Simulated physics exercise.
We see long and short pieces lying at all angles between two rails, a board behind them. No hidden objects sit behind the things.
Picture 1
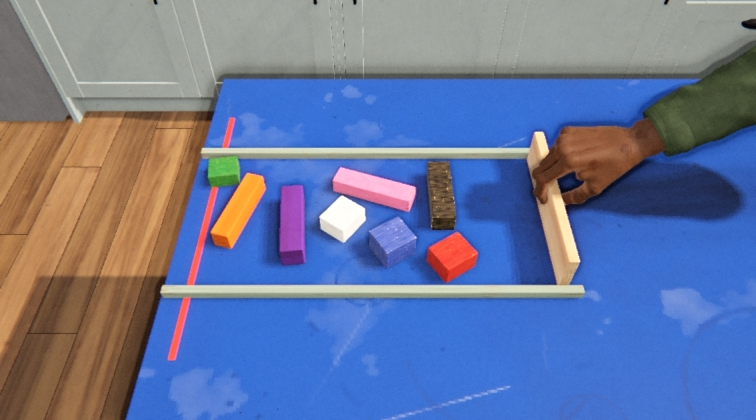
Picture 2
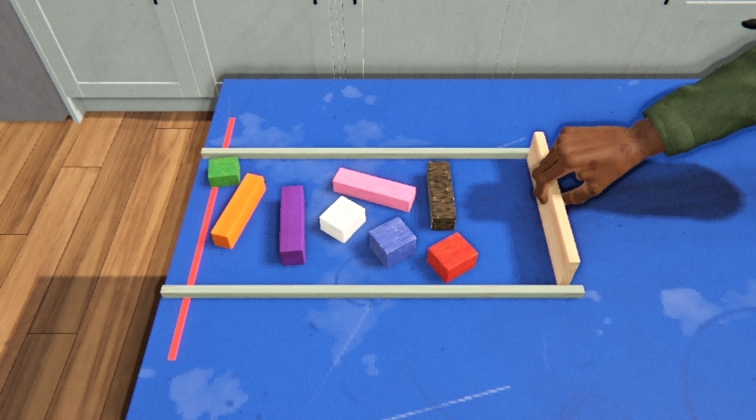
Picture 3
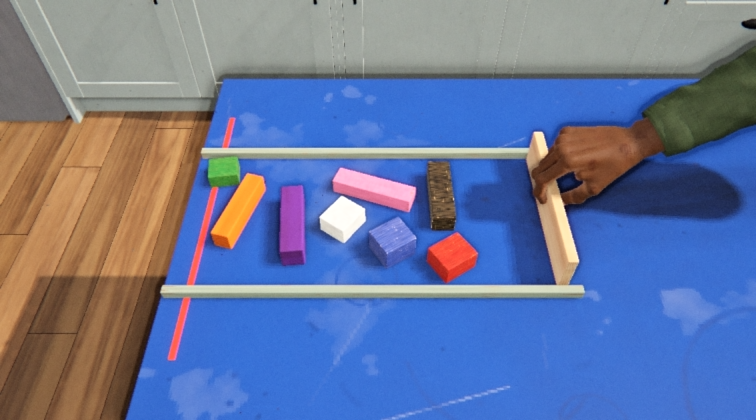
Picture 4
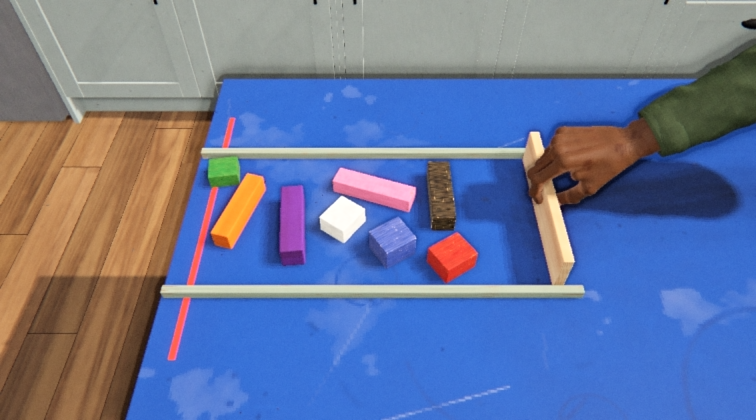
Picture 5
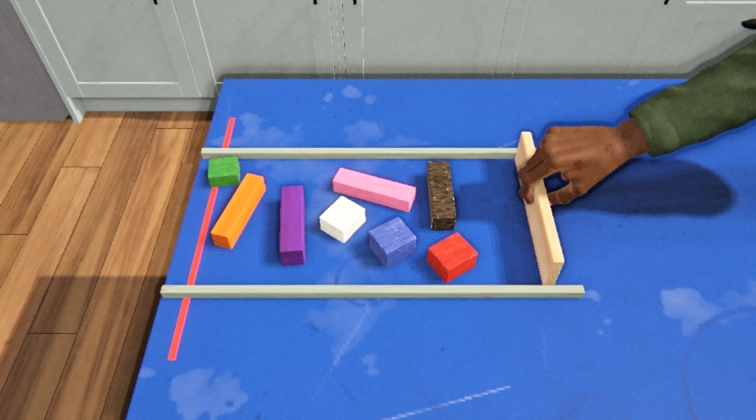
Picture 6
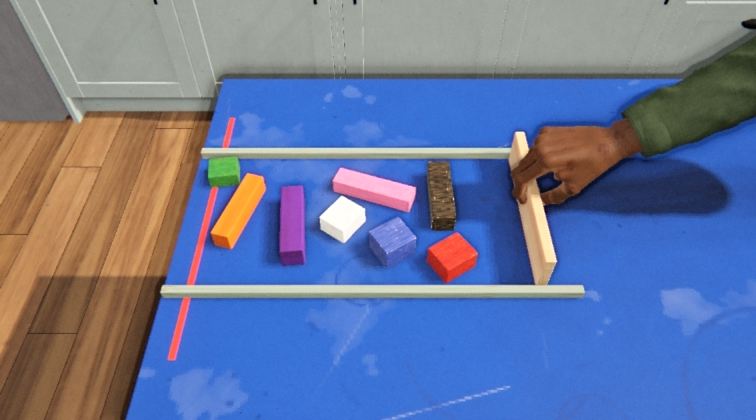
Hand sliding a wooden board slightly left between two rails on a blue table, the scattered coloured blocks ahead staying still.
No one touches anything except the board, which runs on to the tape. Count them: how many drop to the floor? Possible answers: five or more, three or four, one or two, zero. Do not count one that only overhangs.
Over four drop.
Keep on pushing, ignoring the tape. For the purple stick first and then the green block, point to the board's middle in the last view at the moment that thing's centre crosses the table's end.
Its middle is around (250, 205) and around (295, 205).
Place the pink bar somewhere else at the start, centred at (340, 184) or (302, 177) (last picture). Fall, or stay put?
Going place by place: Over the edge, then over the edge.
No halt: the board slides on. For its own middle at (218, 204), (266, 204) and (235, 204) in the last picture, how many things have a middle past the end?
Taking the three positions in turn, the counts come to 5, 2 and 4.
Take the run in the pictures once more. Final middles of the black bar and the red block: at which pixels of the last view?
In the last picture the black bar sits at (199, 195) while the red block sits at (167, 264).
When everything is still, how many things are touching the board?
It's 2 of them.
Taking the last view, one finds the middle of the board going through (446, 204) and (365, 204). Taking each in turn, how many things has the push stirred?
The counts are 2 and 6.
Early on, none off yet; green block at rest near (224, 172); orange stick at rest near (240, 210); purple stick at rest near (293, 224).
Finally, the number that fall off is five or more; lost, blue block, pink bar, white block, purple stick, orange stick and green block.
